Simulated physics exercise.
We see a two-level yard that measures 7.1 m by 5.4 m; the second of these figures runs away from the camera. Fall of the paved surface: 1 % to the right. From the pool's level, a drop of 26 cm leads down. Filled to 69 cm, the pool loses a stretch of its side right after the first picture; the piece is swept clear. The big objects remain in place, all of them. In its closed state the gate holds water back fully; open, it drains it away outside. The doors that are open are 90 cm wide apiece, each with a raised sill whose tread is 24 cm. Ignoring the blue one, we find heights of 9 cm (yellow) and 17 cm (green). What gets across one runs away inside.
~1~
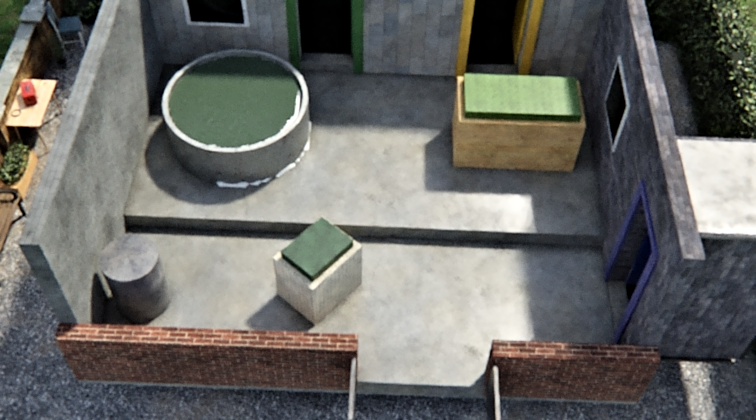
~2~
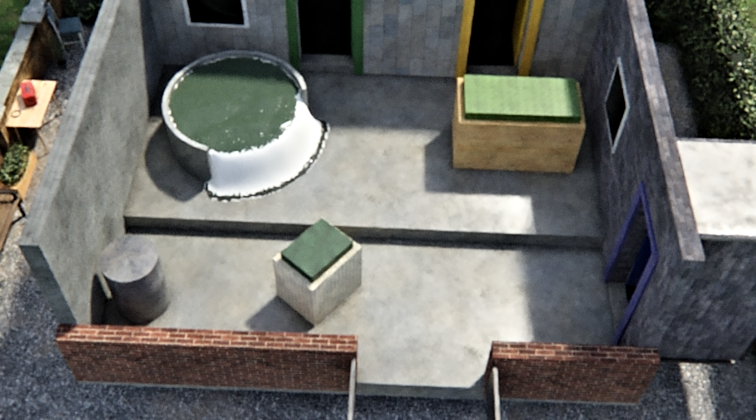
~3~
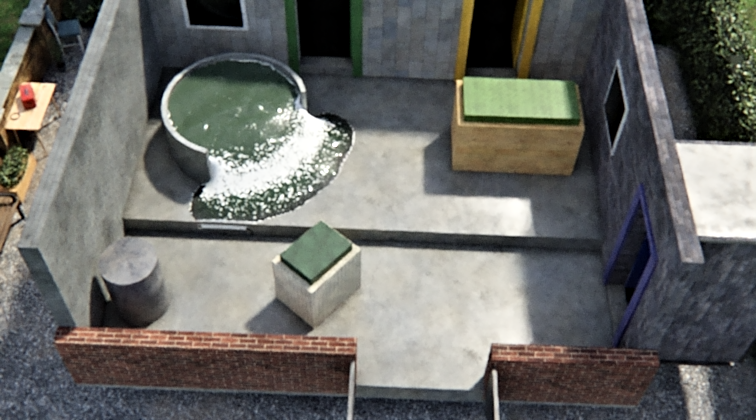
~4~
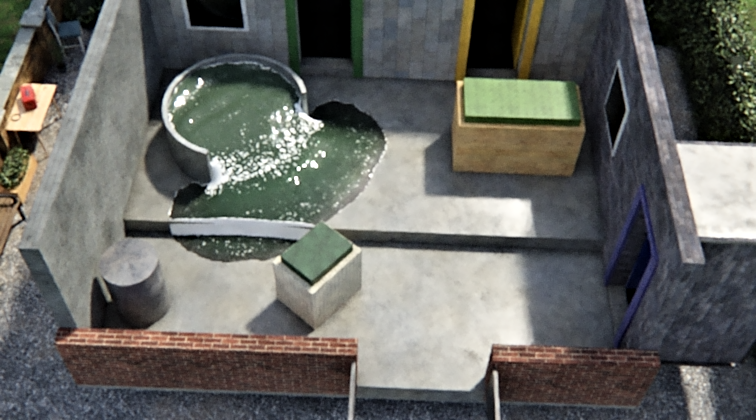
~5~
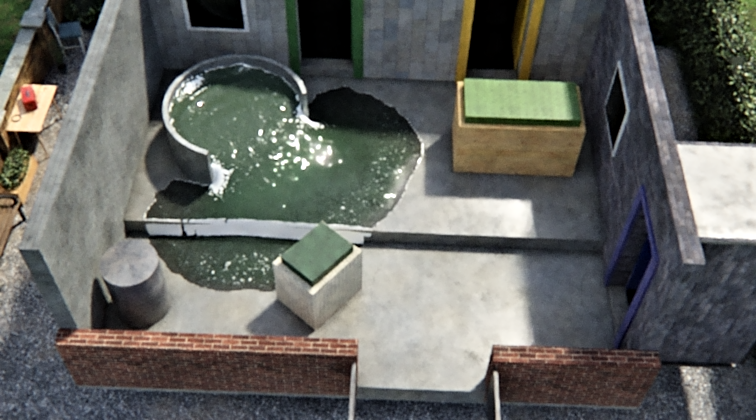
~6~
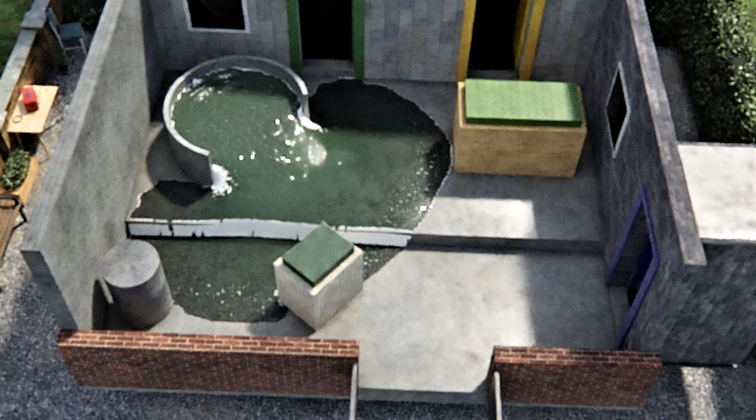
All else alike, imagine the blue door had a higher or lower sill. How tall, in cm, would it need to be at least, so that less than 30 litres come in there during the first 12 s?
It would need to be roughly 20 cm tall.
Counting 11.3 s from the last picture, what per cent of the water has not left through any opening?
Close to 60 per cent is still present.
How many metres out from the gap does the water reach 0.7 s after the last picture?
About 4.4 m.
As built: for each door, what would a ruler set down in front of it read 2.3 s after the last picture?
Reading in centimetres: Blue = 21, yellow = 6, green = 0.
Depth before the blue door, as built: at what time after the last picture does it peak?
The level tops out near 2.8 seconds.
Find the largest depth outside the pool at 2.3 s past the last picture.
Max depth: Around 34 cm.
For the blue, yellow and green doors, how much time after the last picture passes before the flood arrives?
Times: Blue 1.2 s, yellow 0.7 s, green 0.1 s.
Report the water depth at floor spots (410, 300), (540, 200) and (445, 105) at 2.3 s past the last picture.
Close to 5, 2 and 3 cm deep.
Then, 0.7 s after the last picture water covers 55 % of the floor, deepest (35 cm) near (307, 268); it has not reached the blue door.
Then, 2.3 s after the last picture water covers 80 % of the floor, deepest (34 cm) near (619, 382); 21 cm at the blue door, 59 litres in over its 5 cm sill.
Then, 11.3 s after the last picture water covers 75 % of the floor, deepest (10 cm) near (607, 302); 10 cm at the blue door, 457 litres in over its 5 cm sill.
At the blue door as built, the water peaked near 24 cm, 2.7 s after the last picture.
With a sill of 16.5 cm, 66 litres would have come in within the 12 s; with 22 cm, 20 litres. So under 30 litres takes about 20 cm.
